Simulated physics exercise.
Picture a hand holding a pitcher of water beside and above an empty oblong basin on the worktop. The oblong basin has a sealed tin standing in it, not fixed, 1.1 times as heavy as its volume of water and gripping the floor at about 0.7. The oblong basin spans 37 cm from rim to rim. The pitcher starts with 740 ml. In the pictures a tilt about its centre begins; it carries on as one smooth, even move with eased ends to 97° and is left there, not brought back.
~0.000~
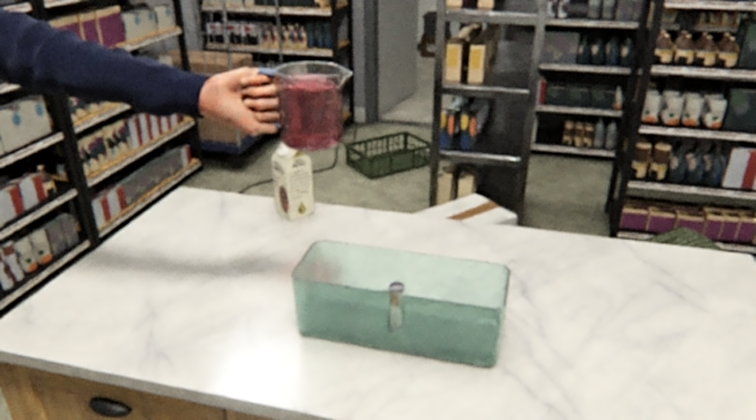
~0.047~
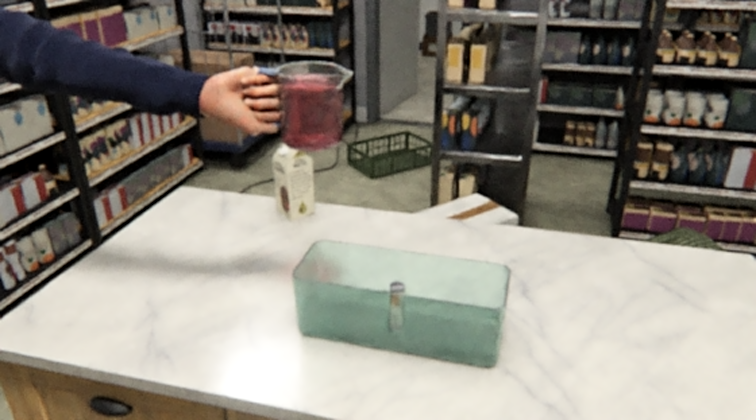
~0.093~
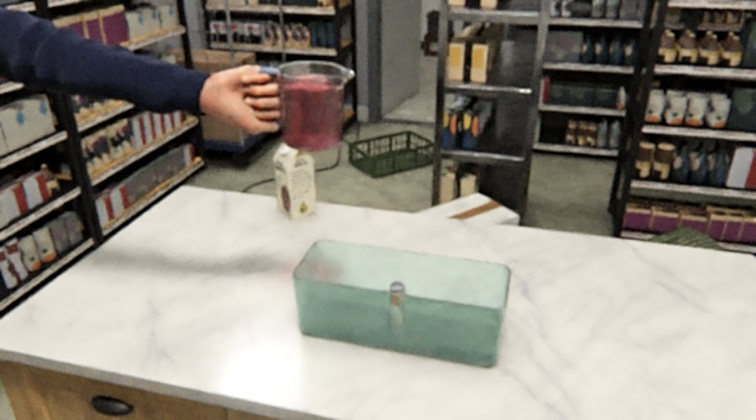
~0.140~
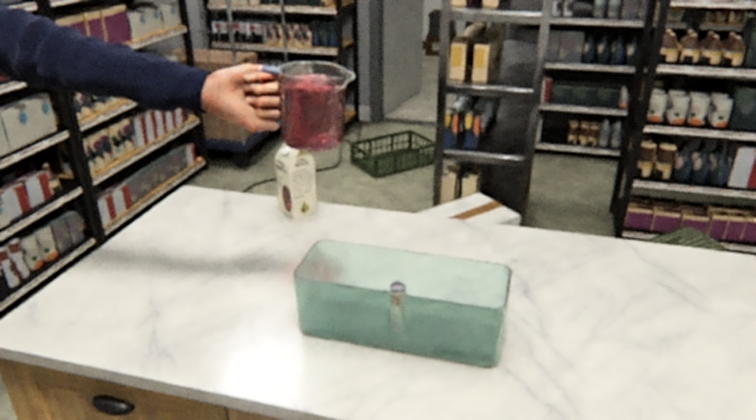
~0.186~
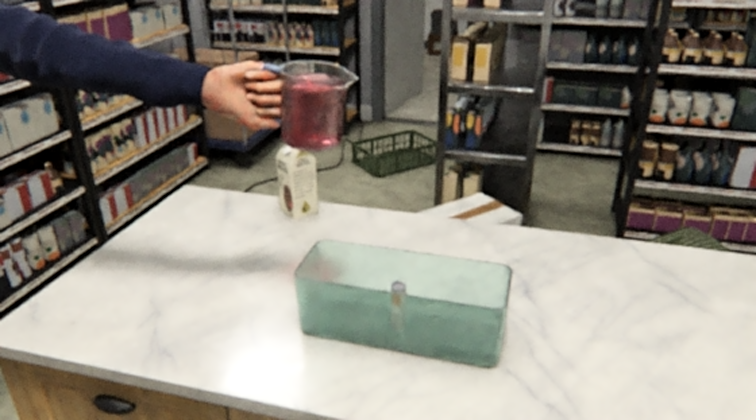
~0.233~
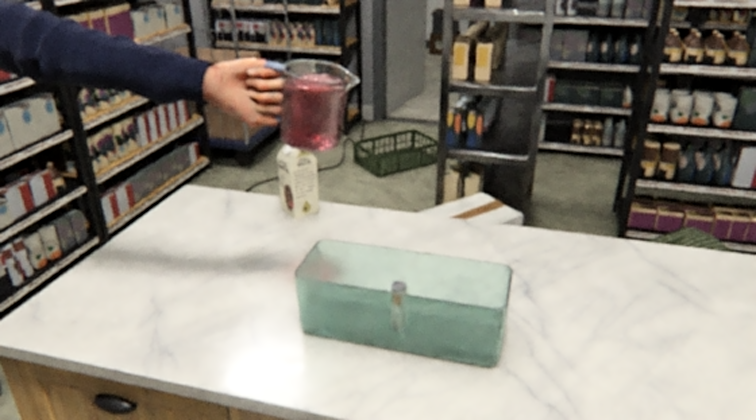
At the start, a hand reaching in from the left holds a clear pitcher of red liquid upright above a white worktop, behind an empty green oblong basin, with a carton nearby. The pitcher stays almost still at first, then tilts slightly to the right, its liquid remaining inside.
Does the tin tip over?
No, it does not come down.
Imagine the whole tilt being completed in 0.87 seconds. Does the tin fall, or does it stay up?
The tin stays on its base.
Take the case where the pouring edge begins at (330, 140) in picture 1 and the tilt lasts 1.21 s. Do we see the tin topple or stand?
Then it goes over.
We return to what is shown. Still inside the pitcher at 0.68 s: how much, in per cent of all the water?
Close to 84 percent of the liquid remains at that time.
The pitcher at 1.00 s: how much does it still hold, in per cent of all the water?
Close to 38 percent of the total.
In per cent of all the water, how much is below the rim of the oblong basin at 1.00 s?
The fraction sits near 30 in a hundred.
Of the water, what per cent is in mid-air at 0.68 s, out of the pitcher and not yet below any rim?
Near 14 per cent at that moment.
After 0.68 s the tilt is 57° and 85 per cent is still to pour; the tin stands where it began.
After 1.00 s the tilt is 90° and 38 per cent is still to pour; the tin stands where it began.
After 1.34 s the tilt is 97° and 7 per cent is still to pour; the tin stands where it began.
After 1.71 s the tilt is 97° and 1 per cent is still to pour; the tin stands where it began.
In the end the tin stands where it began.
